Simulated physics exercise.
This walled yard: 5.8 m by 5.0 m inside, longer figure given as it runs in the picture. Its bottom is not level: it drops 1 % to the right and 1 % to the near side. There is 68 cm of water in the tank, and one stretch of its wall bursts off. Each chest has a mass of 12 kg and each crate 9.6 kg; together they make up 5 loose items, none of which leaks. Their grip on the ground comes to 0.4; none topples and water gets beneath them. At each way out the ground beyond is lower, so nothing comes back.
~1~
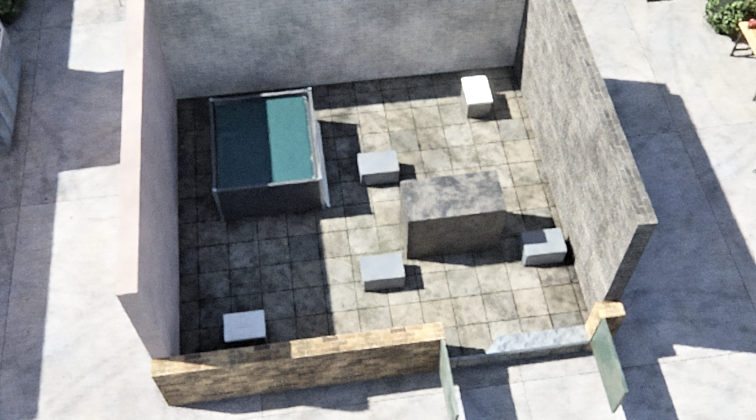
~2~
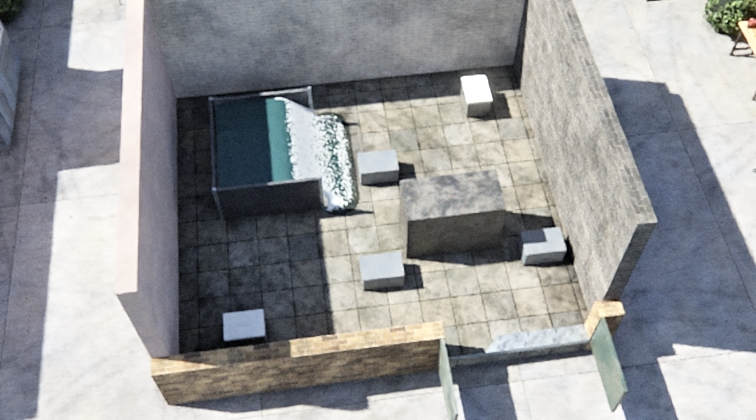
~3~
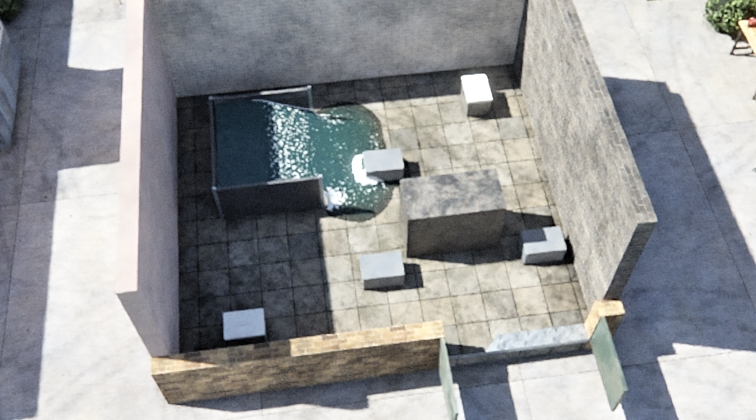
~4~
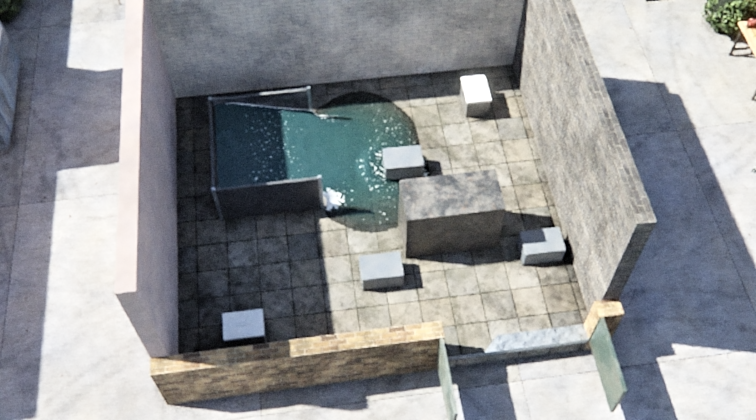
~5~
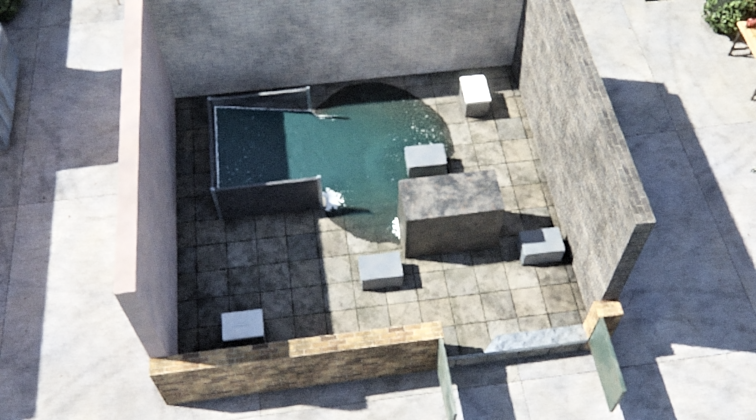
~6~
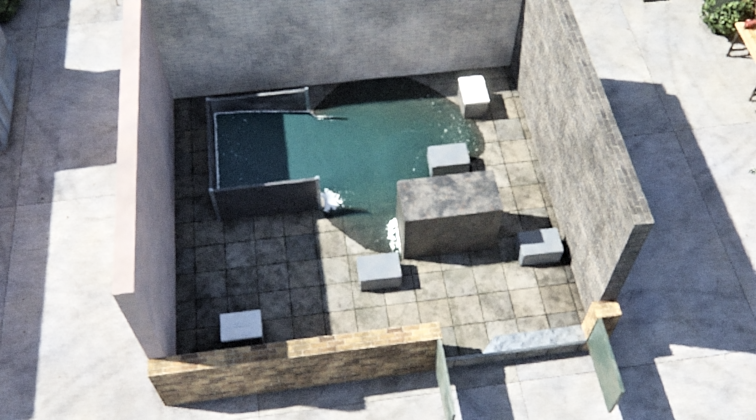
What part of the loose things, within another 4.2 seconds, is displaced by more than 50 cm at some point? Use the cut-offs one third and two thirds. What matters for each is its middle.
Two thirds or more.
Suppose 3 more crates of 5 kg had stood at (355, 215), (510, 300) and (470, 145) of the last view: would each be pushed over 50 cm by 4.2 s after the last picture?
Going through them in turn, I'd say beyond, beyond and beyond.
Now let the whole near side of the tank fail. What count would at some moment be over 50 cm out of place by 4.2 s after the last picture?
3.
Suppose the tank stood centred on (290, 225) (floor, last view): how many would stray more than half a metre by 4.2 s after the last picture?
Result: 5.
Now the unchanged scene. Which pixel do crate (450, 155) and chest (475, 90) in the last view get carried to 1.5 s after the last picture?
They end up about (521, 133) and (508, 62) in the last view.
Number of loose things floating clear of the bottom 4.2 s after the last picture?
I get 2.
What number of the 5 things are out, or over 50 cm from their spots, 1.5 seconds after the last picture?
I count 3.
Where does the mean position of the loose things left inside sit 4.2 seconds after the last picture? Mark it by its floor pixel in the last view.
I'd put it close to (384, 242) in the last view.
Then, 0.4 s after the last picture 1 of 5 are over 50 cm from their spots; 0 afloat.
Then, 1.5 s after the last picture 3 of 5 are over 50 cm from their spots; 2 afloat.
Then, 2.8 s after the last picture 3 of 5 are over 50 cm from their spots; 2 afloat.
Then, 4.2 s after the last picture 4 of 5 are over 50 cm from their spots, and 4 have been at some point; 2 afloat.
